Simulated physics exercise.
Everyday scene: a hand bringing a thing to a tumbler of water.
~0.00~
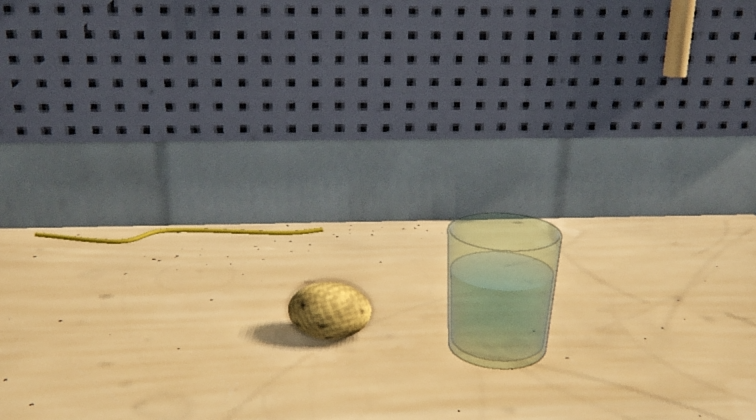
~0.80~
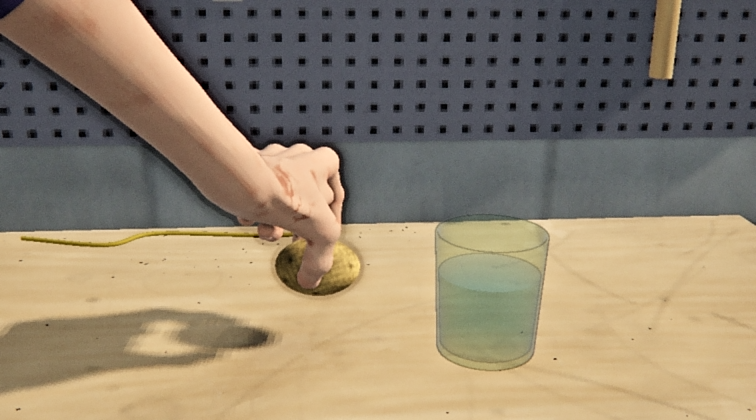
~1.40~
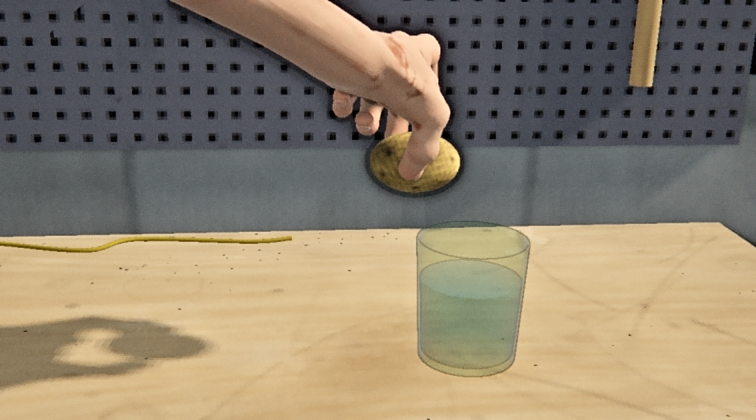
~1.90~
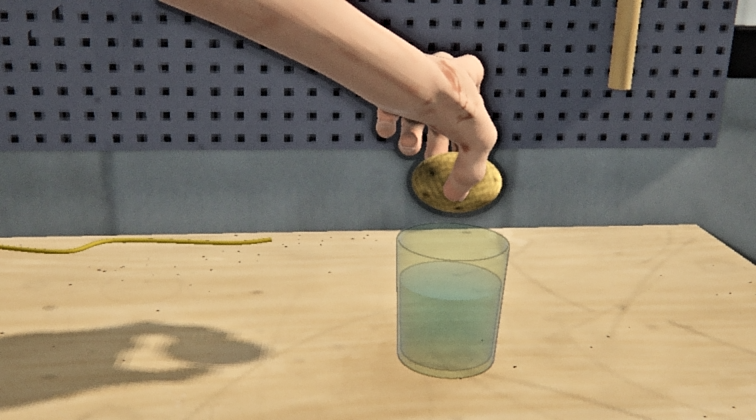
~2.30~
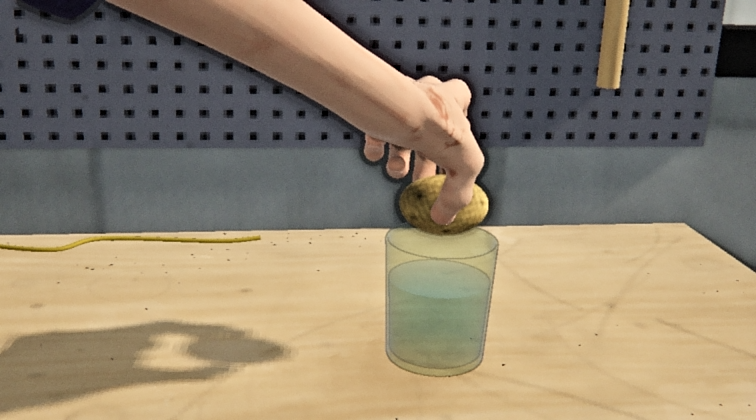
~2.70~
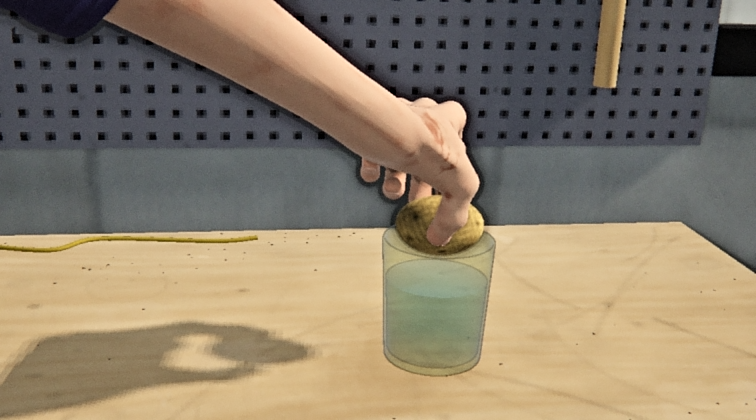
A hand picked up a potato from a wooden tabletop, carried it right past a yellow cord to above a clear tumbler of water, and lowered it to the rim.
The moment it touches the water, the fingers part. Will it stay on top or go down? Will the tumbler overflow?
One by one: Water: My guess is sunk, tumbler: My guess is no spill.
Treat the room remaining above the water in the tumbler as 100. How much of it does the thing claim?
My estimate is 50 %.
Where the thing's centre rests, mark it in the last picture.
Somewhere close to pixel (434, 321).
After 3.0 s, the potato enters the water; the tumbler is about three quarters full.
After 3.4 s, the potato goes on down; the tumbler is about three quarters full.
After 5.0 s, the potato rests at the bottom; the tumbler is about three quarters full; none went over.
